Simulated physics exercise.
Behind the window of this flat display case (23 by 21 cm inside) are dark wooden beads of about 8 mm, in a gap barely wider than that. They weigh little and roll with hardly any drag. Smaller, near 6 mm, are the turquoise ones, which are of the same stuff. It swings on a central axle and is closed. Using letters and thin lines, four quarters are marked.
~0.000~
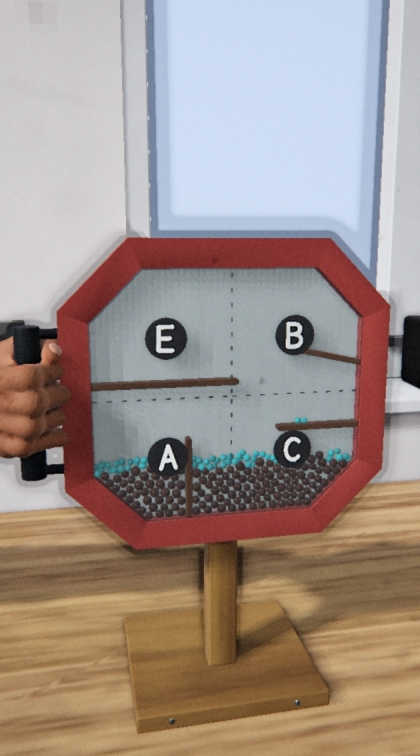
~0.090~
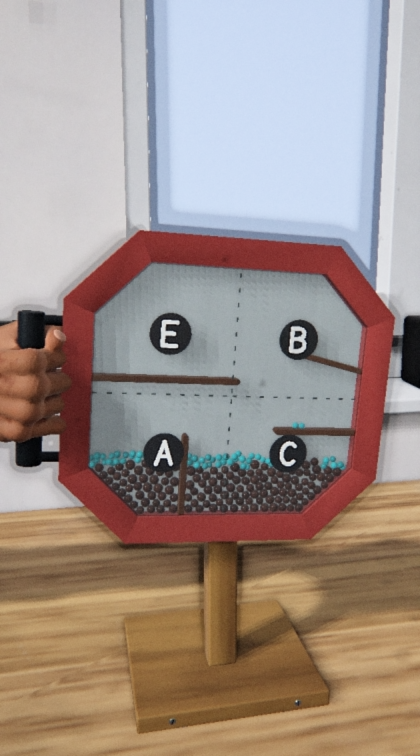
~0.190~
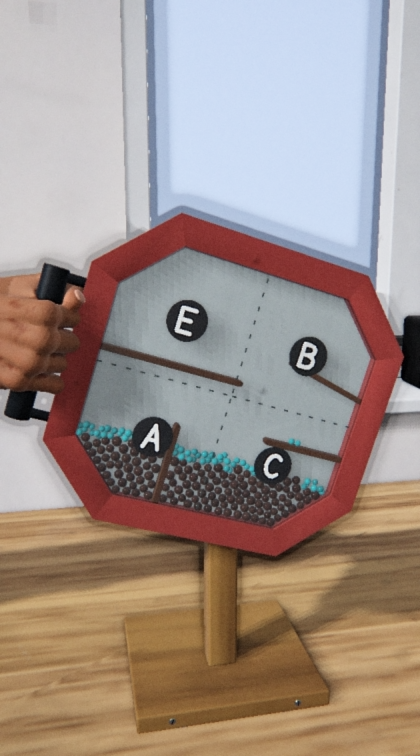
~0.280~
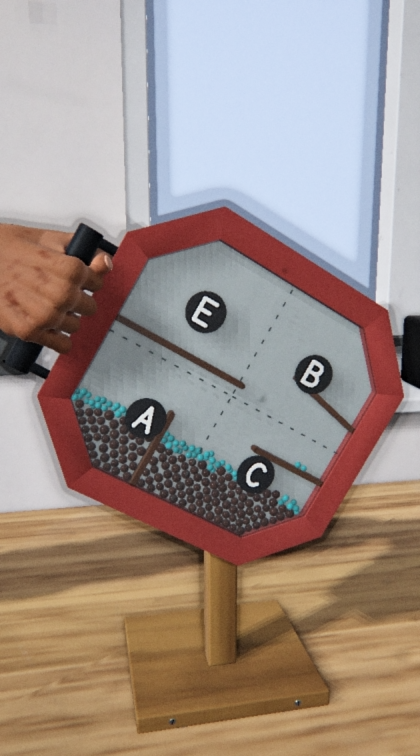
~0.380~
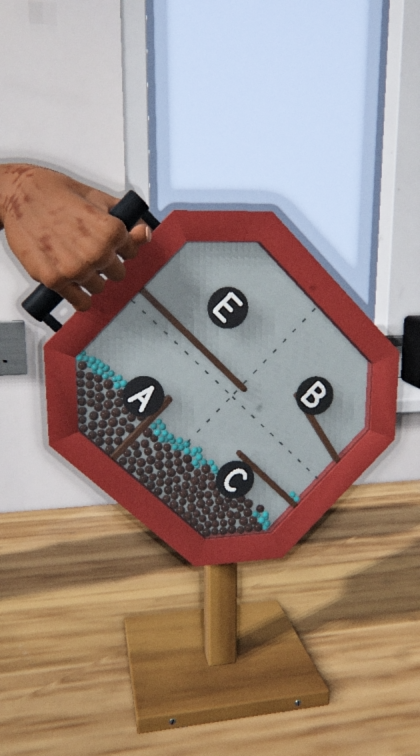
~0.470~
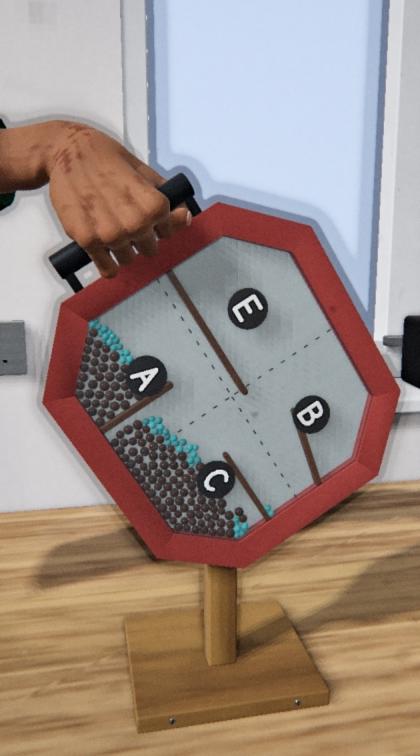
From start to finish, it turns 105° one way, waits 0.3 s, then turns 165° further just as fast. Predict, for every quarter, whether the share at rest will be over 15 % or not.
A: Over; B: Not over; C: Not over; E: Over.
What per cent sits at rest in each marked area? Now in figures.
Reading: Quarter A = 35; quarter B = 0; quarter C = 0; quarter E = 65.
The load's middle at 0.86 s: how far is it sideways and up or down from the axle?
Left by about 6 cm and below by about 1 cm.
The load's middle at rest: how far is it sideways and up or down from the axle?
Some 2 cm left and 8 cm below.
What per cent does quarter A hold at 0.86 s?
Share: Some 25 per cent.
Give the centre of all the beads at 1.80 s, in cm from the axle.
About 6 cm left and 1 cm above.
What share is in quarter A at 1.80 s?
Share: Near 0 %.
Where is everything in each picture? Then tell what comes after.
Level; about 200 beads; load centre (223, 477); top bead (298, 420); A (168, 457), B (295, 335), C (292, 449), E (166, 339), in the first picture.
Turned 4° clockwise; load centre (217, 477); top bead (296, 425), in the second picture.
Turned 17° clockwise; load centre (199, 474); top bead (87, 425); wall ends (239, 383), (267, 441), (293, 364), (177, 426), in the third picture.
Turned 30° clockwise; load centre (182, 466); top bead (77, 391), in the fourth picture.
Turned 45° clockwise; load centre (167, 454); top bead (83, 353), in the fifth picture.
Turned 58° clockwise; load centre (159, 443); top bead (97, 321); A (146, 376), B (311, 415), C (216, 480), E (248, 309), in the sixth picture.
By 0.86 s, it stands 105° clockwise; the beads' middle is 6 cm left of and 1 cm below the centre; A 25 %, B 10 %, C 65 %.
By 1.80 s, it has come round 187° clockwise; the beads' middle is 6 cm left of and 1 cm above the centre; B 40 %, C 50 %, E 10 %.
By 2.44 s, it has come round 270° clockwise; the beads' middle is 3 cm left of and 8 cm below the centre; A 30 %, E 70 %.
At rest by 3.0 s, it has come round 270° clockwise; A 35 %, B 0 %, C 0 %, E 65 %.
